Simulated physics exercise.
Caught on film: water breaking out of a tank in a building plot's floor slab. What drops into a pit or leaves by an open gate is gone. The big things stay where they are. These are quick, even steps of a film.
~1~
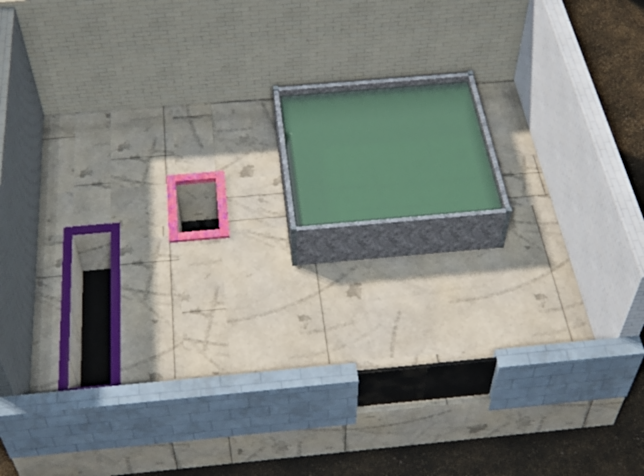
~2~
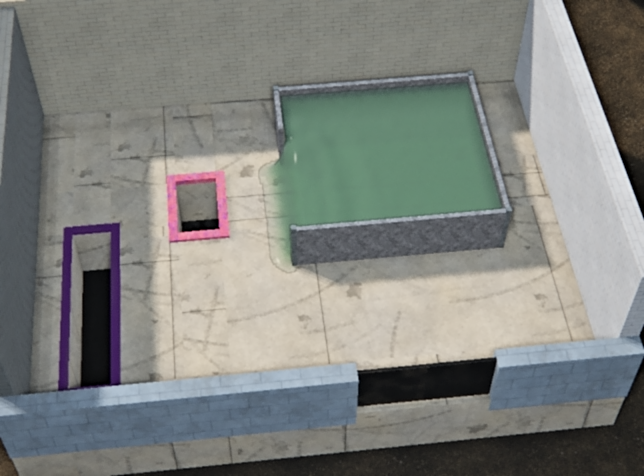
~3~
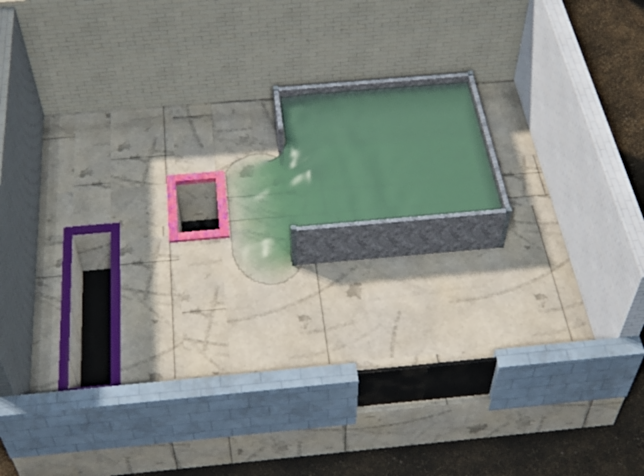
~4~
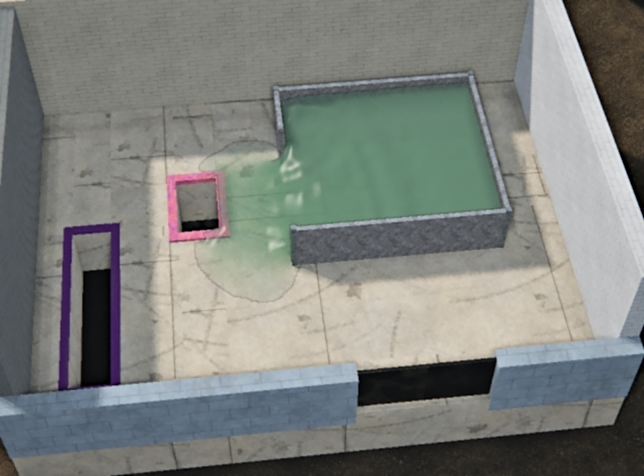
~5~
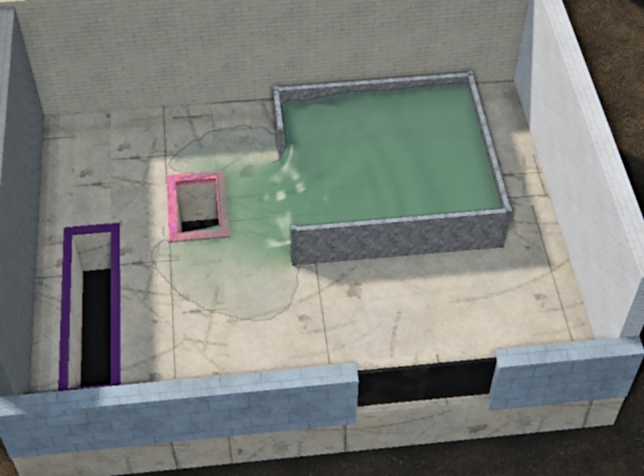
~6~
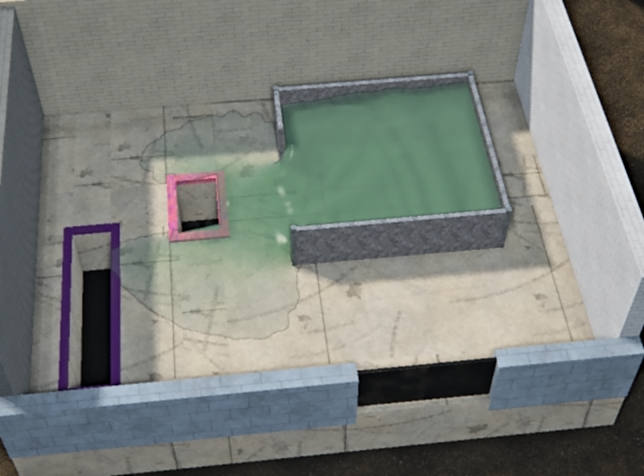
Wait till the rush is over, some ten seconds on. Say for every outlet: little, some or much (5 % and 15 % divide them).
In the end: The gate takes less than 5 %; the pink pit takes more than 15 %; the purple pit takes more than 15 %.
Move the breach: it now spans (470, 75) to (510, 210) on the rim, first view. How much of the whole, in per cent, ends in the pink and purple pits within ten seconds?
In per cent: Pink 0, purple 30.
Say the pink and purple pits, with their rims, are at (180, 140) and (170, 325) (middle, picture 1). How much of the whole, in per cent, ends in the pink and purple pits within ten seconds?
Per cent: Pink 12, purple 50.
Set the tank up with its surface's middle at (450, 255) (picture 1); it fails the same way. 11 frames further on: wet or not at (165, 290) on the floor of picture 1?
There: Under water.
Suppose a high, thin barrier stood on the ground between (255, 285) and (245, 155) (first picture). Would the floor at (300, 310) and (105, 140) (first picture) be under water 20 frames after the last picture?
In turn: Awash, awash.
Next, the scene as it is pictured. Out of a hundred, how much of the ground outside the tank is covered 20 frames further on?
About 50 per cent.
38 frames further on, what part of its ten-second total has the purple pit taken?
About 75 per cent.
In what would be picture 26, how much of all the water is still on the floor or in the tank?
About 60 per cent.
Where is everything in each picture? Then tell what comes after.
Still water in the water tank at (387, 151), in the first picture.
Water pours out at (290, 202) and has run to (287, 266), in the second picture.
The front is at (270, 279), out from the gap at (290, 204), in the third picture.
The front is at (237, 289), out from the gap at (290, 204), in the fourth picture.
Water pours out at (290, 204) and has run to (165, 269), in the fifth picture.
Water pours out at (290, 204) and has run to (118, 265), in the sixth picture.
A moment on, water covers 30 % of the floor; the gate 0 %, the pink pit 9 %, the purple pit 2 %.
Next, water covers 35 % of the floor; the gate 0 %, the pink pit 16 %, the purple pit 8 %.
Then, water covers 50 % of the floor; the gate 0 %, the pink pit 24 %, the purple pit 15 %.
Later, water covers 65 % of the floor; the gate 0 %, the pink pit 29 %, the purple pit 26 %.
In the end, water covers 75 % of the floor; the gate 0 %, the pink pit 32 %, the purple pit 36 %.
